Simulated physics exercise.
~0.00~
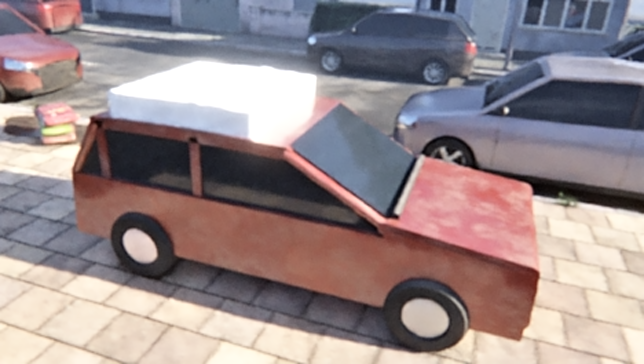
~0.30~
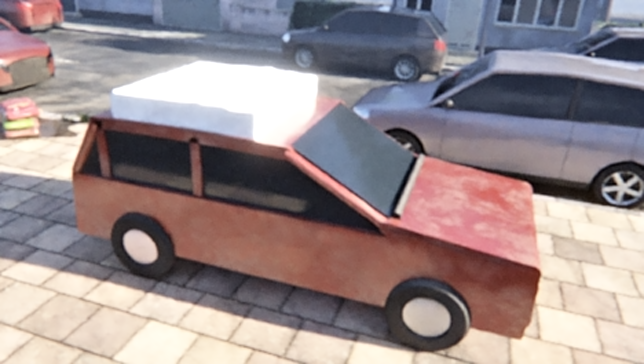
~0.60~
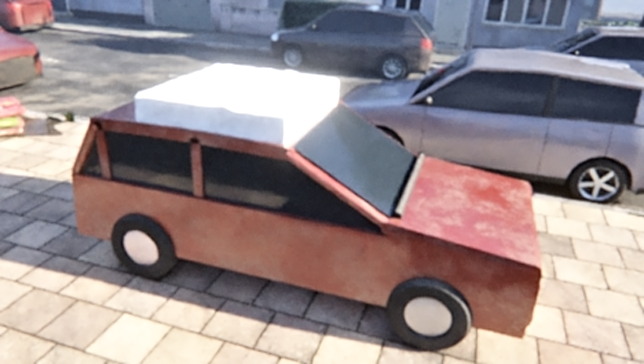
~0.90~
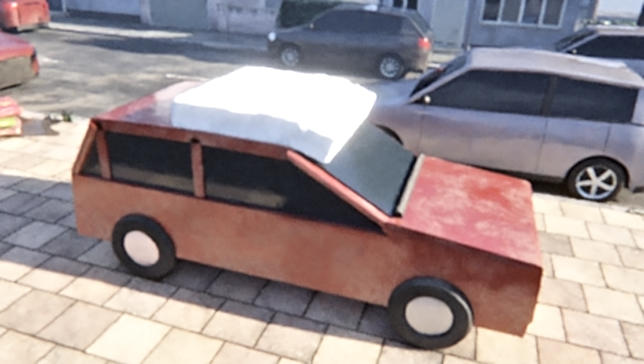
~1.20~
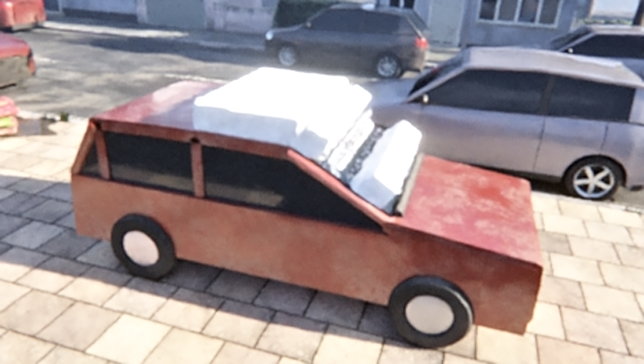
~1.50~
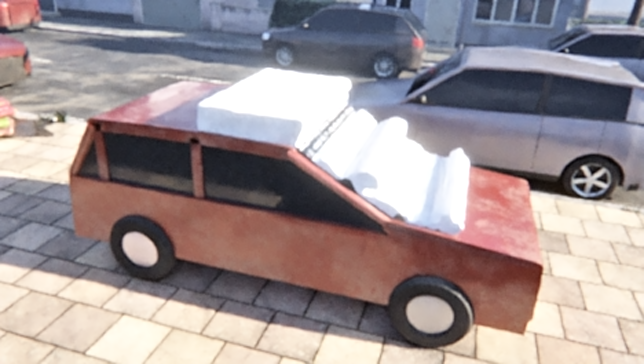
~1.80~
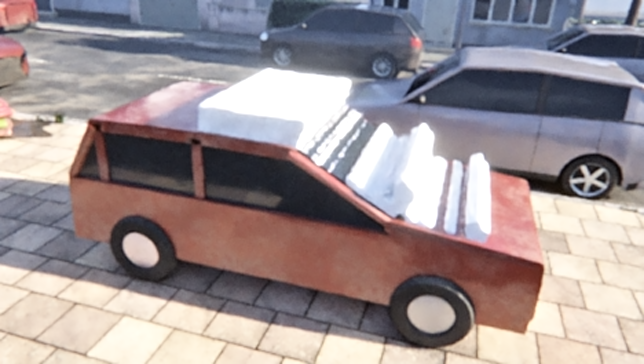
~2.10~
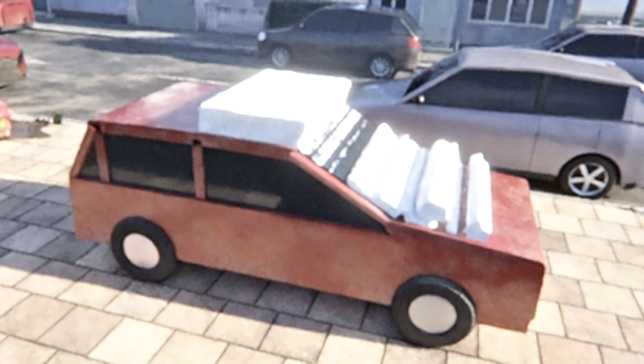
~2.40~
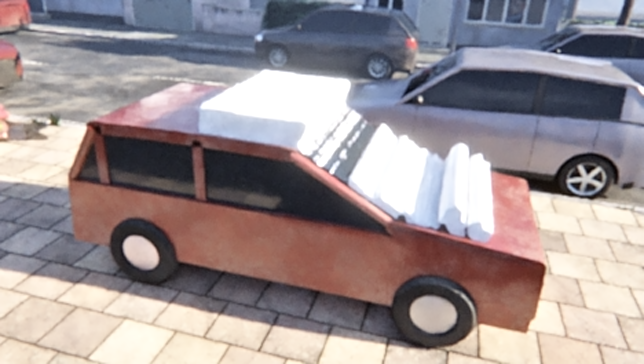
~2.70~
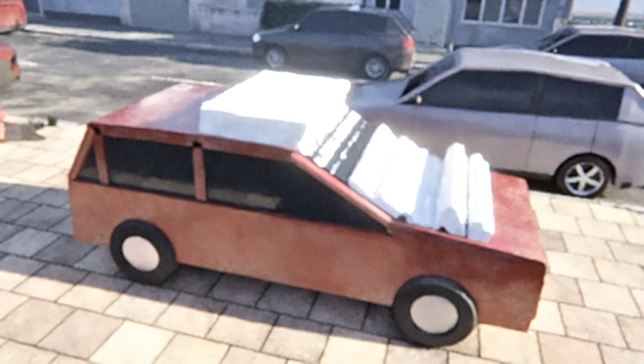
Red boxy car braking on a paved street as roof snow slides forward, breaking into ridges across the windscreen and bonnet.
